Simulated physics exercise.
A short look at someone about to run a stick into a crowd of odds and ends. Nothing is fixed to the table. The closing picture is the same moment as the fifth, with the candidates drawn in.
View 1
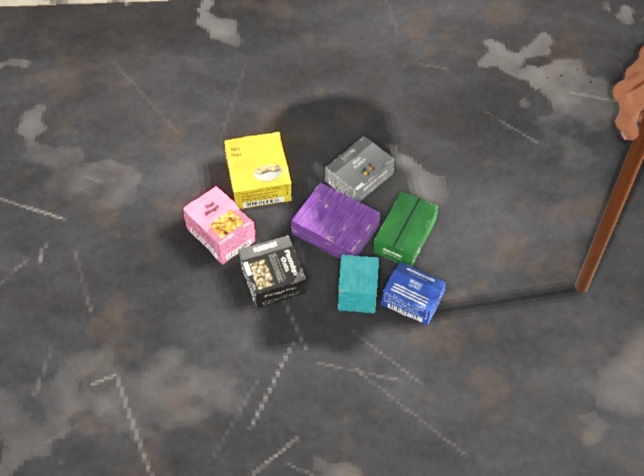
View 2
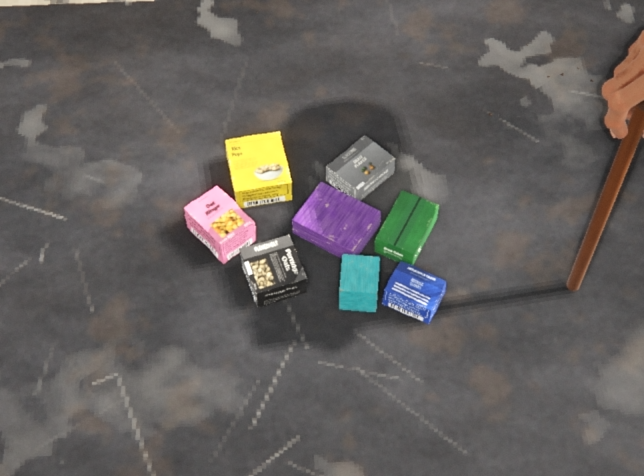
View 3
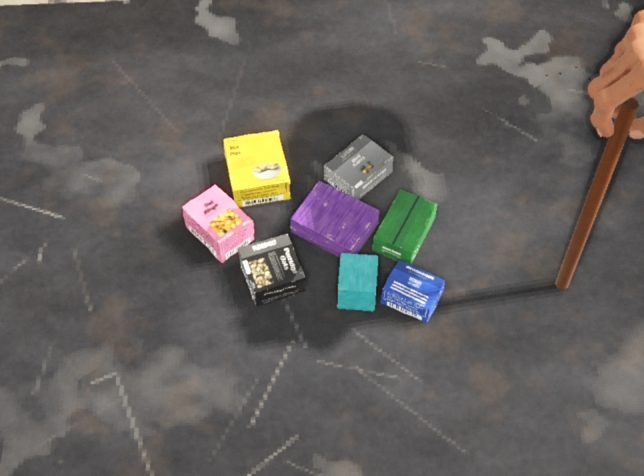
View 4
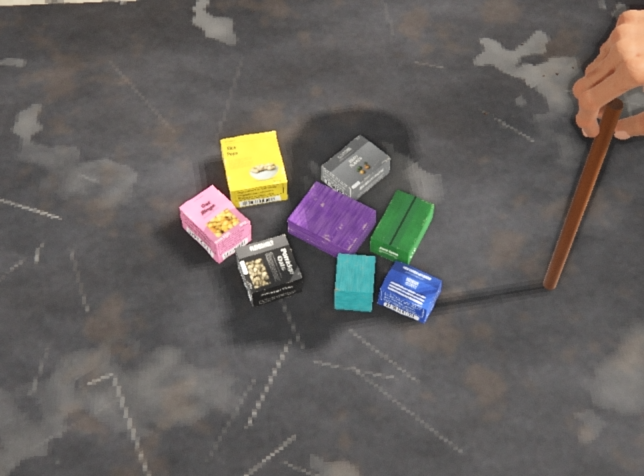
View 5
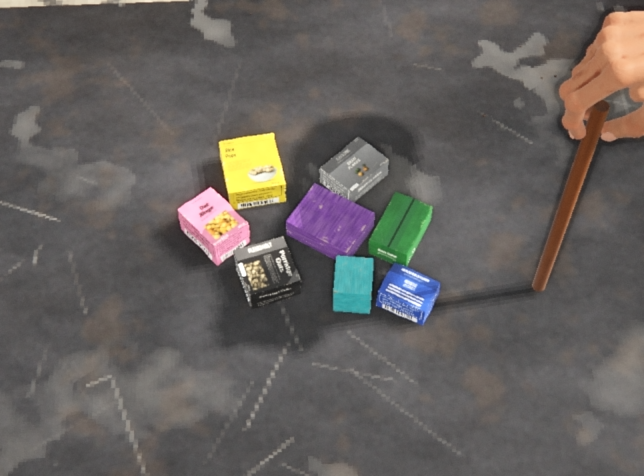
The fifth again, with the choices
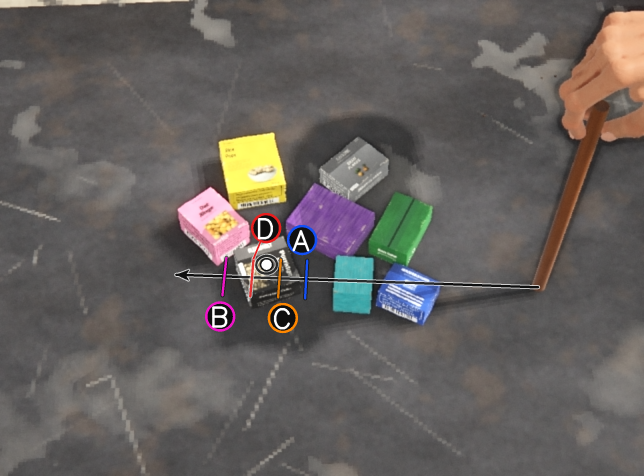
At first, a cluster of colourful boxes and blocks sits on a scuffed dark surface, with a hand at the right edge holding a brown stick. The hand comes further into view as it moves the stick steadily left, and then the whole cluster shifts very slightly left, keeping its arrangement.
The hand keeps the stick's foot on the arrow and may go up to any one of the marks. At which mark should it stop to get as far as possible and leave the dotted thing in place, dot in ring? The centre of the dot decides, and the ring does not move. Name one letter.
The farthest safe stop is A.
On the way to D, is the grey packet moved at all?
By then, no.
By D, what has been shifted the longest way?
The black packet has gone farthest.
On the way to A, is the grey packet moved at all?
No.
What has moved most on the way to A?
The turquoise block.
On the marked copy, A at (306, 279); B at (224, 277); C at (279, 278); D at (252, 277); the arrow from (538, 287) to (176, 275); the white dot at (266, 264).
With A. Early on, foot of the stick (454, 286).
Further on, foot of the stick (371, 282); blue box (400, 301); turquoise block (348, 285).
At the end, foot of the stick (306, 280); turquoise block (321, 296); blue box (400, 301); the dot is still in its ring.
As for the rest, B shifts the dotted thing to (198, 292); C shifts the dotted thing to (245, 275); D shifts the dotted thing to (219, 281).
